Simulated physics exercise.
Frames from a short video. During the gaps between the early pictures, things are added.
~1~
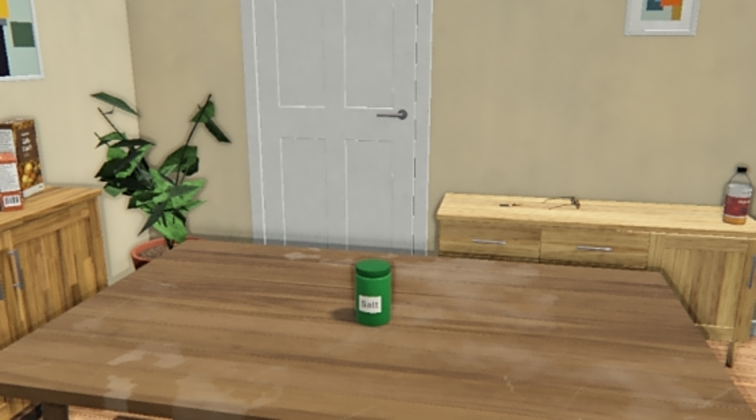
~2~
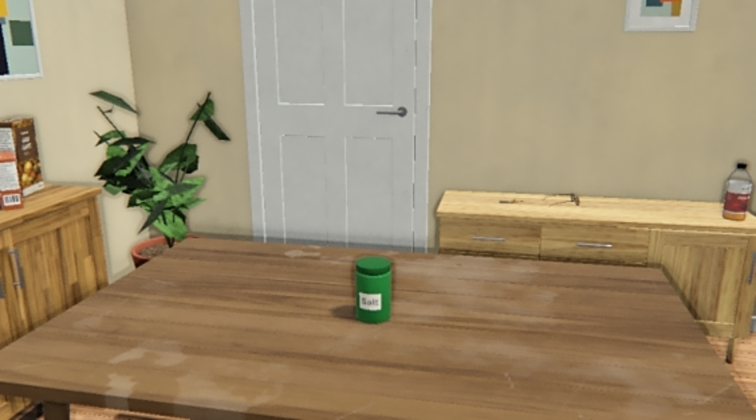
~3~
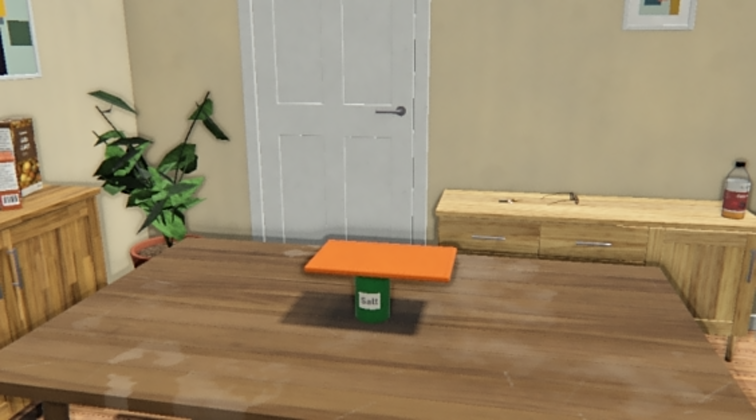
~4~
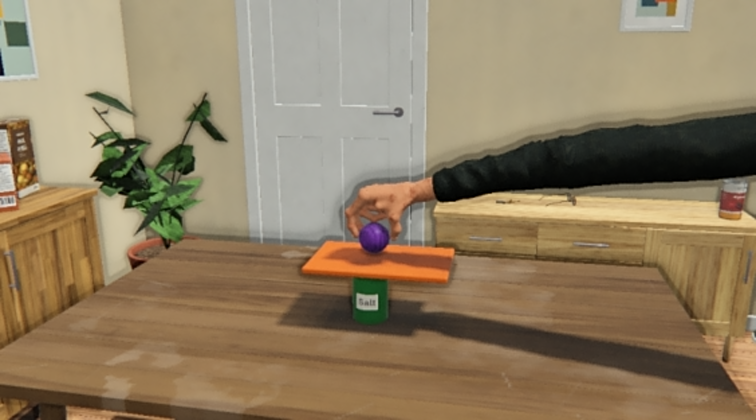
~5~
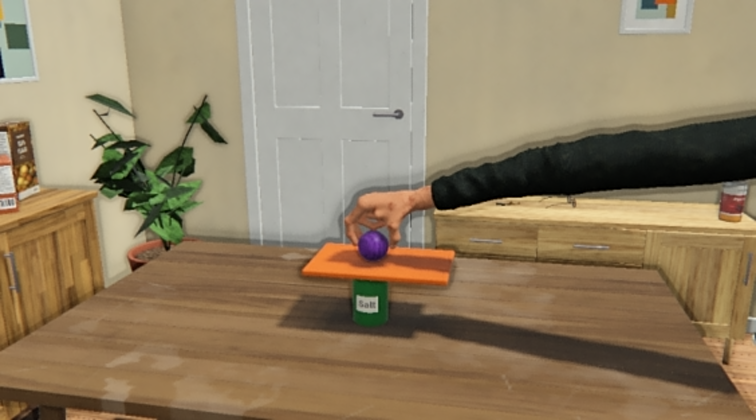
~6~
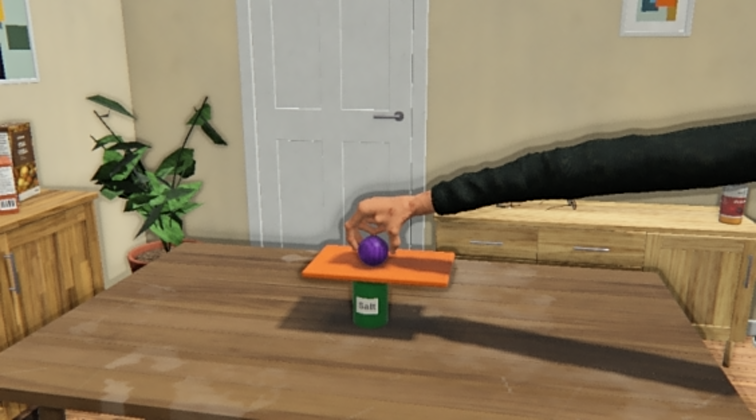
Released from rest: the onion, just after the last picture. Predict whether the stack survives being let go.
Prediction: It survives.
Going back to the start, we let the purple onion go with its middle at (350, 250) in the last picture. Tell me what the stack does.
What happens next is that it remains standing.
Then, 0.80 s past the last view, nothing moves.
Then, 1.70 s past the last view, purple onion resting near (374, 251).
Finally, all 3 still in place. Final places as the last picture's camera would see them, purple onion near (374, 251). The stack holds.
